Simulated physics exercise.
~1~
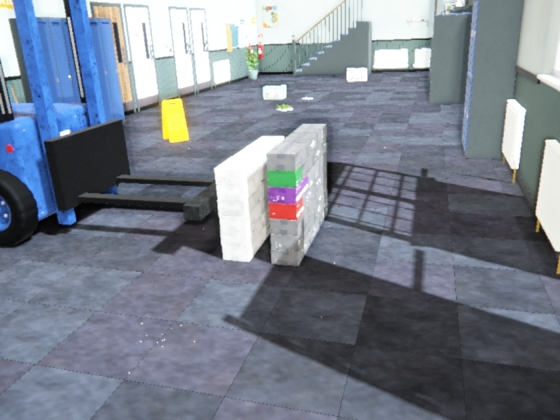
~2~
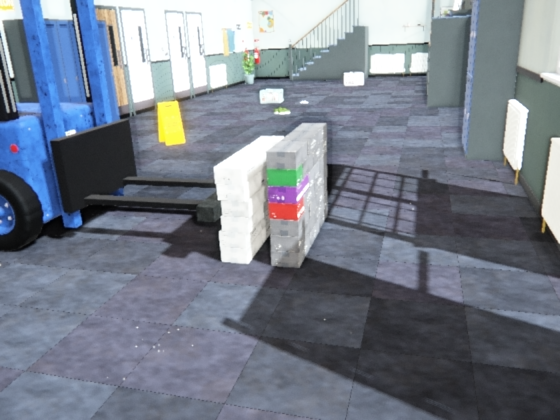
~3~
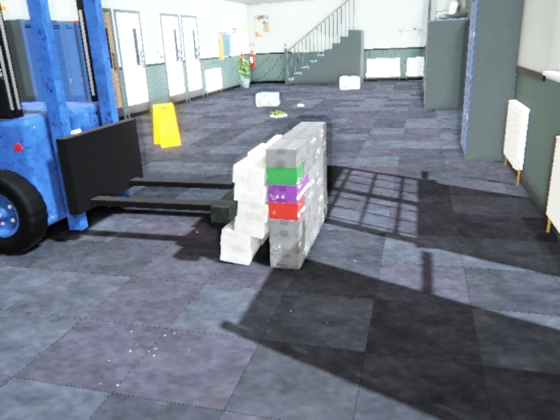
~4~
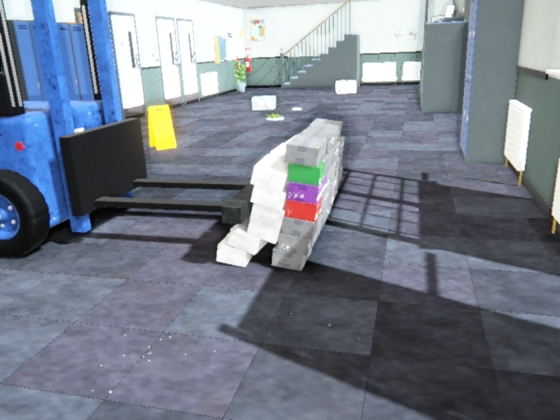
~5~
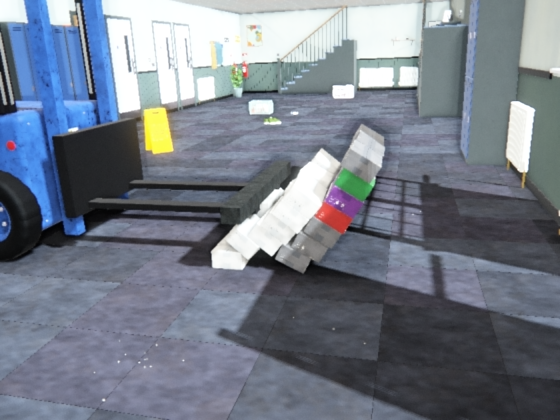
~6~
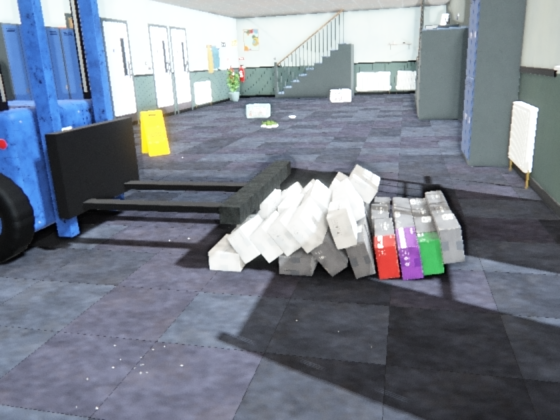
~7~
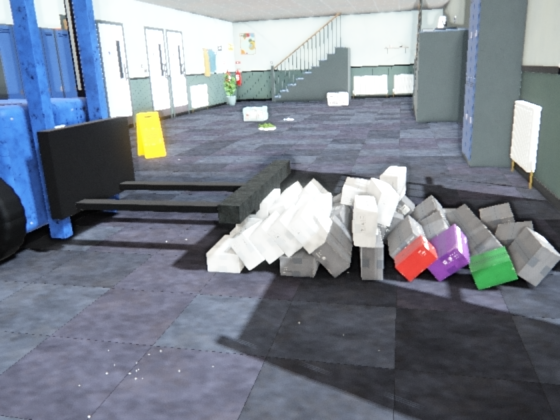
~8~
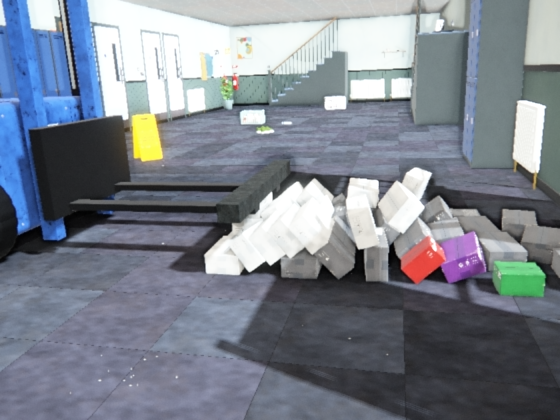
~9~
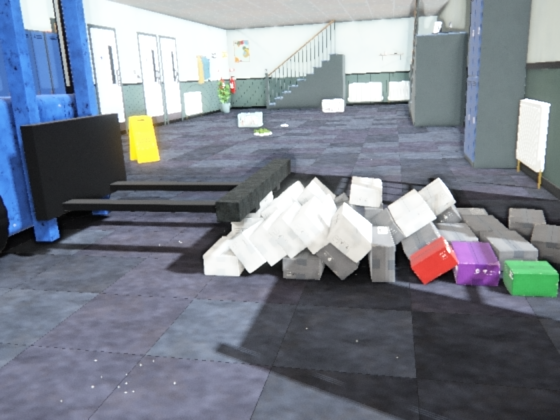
At first, a blue forklift stands at the left of a tiled hall, its forks holding a dark beam behind a white block wall, with a grey wall close in front that includes one green, one purple and one red block. The forklift edges right and the beam pushes the white wall, which buckles and leans against the grey one. Both tilt to the right, and then the grey wall topples, its upper blocks spilling across the floor. The coloured blocks tumble and roll over, the green one travelling farthest. The forklift stops, and the blocks settle in a long, jumbled heap.
